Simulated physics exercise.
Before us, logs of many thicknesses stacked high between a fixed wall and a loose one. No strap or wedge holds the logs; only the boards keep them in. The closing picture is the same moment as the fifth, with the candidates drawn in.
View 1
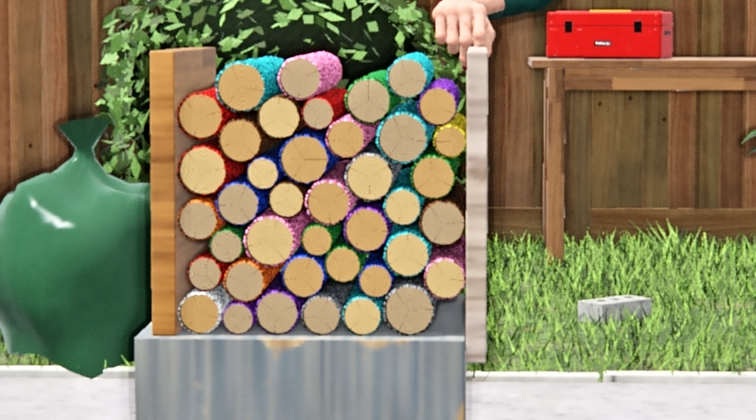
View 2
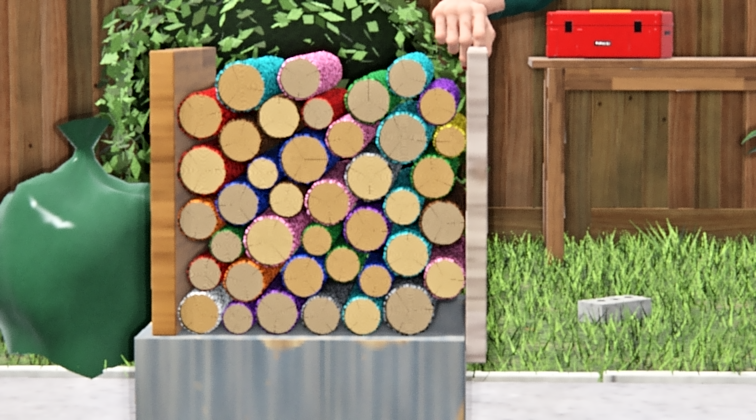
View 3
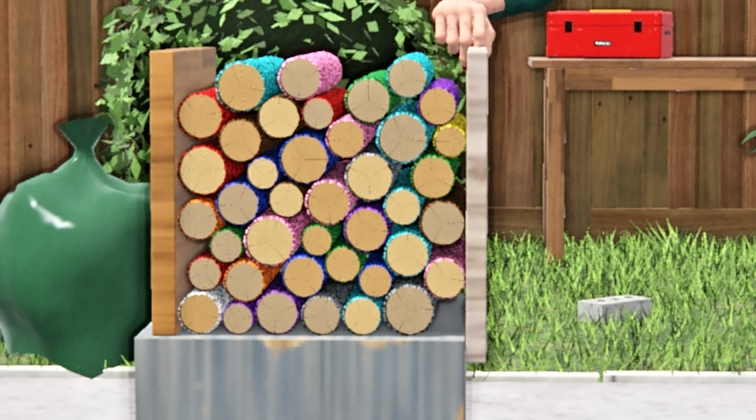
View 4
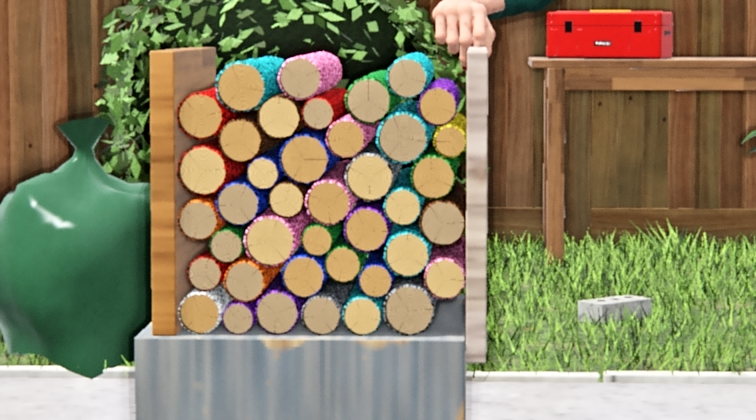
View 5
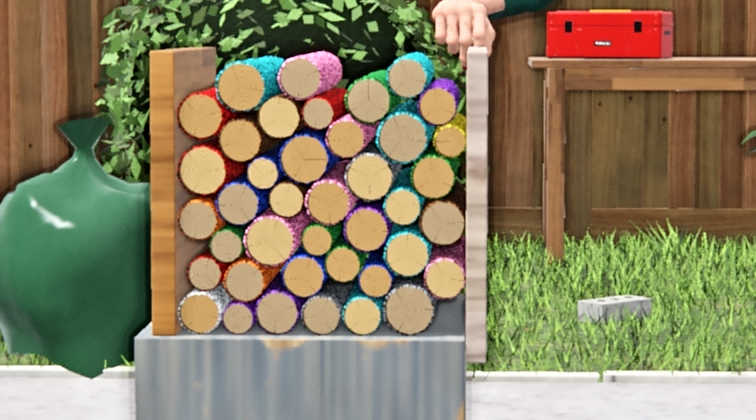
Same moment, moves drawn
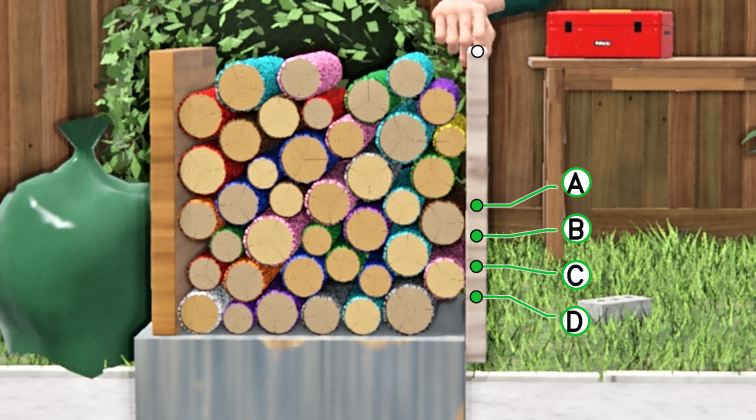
In a fenced yard, a hand rests on a board beside stacked logs, and nothing moves.
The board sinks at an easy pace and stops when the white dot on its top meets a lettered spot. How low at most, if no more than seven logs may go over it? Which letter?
The answer is mark B.
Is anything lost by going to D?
Yes, at D.
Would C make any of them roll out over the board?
Yes.
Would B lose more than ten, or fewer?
Fewer than ten.
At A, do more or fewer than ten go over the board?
Fewer than ten.
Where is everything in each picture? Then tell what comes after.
In the first frame, a log (346, 139); a log (318, 114); side board (476, 191).
In the second frame, side board (476, 191); a log (200, 313).
In the third frame, a log (408, 311); a log (407, 255).
In the fourth frame, a log (226, 246); a log (198, 220).
In the fifth frame, a log (202, 171); a log (346, 139); a log (318, 114).
On the copy, A at (476, 205); B at (476, 236); C at (476, 267); D at (476, 297); the white dot at (477, 51).
On B. First, top of the board (467, 133).
Then, top of the board (466, 226).
Finally, top of the board (466, 235), five out over the board.
By contrast, A about four out over the board; C more than seven out over the board; D more than seven out over the board.
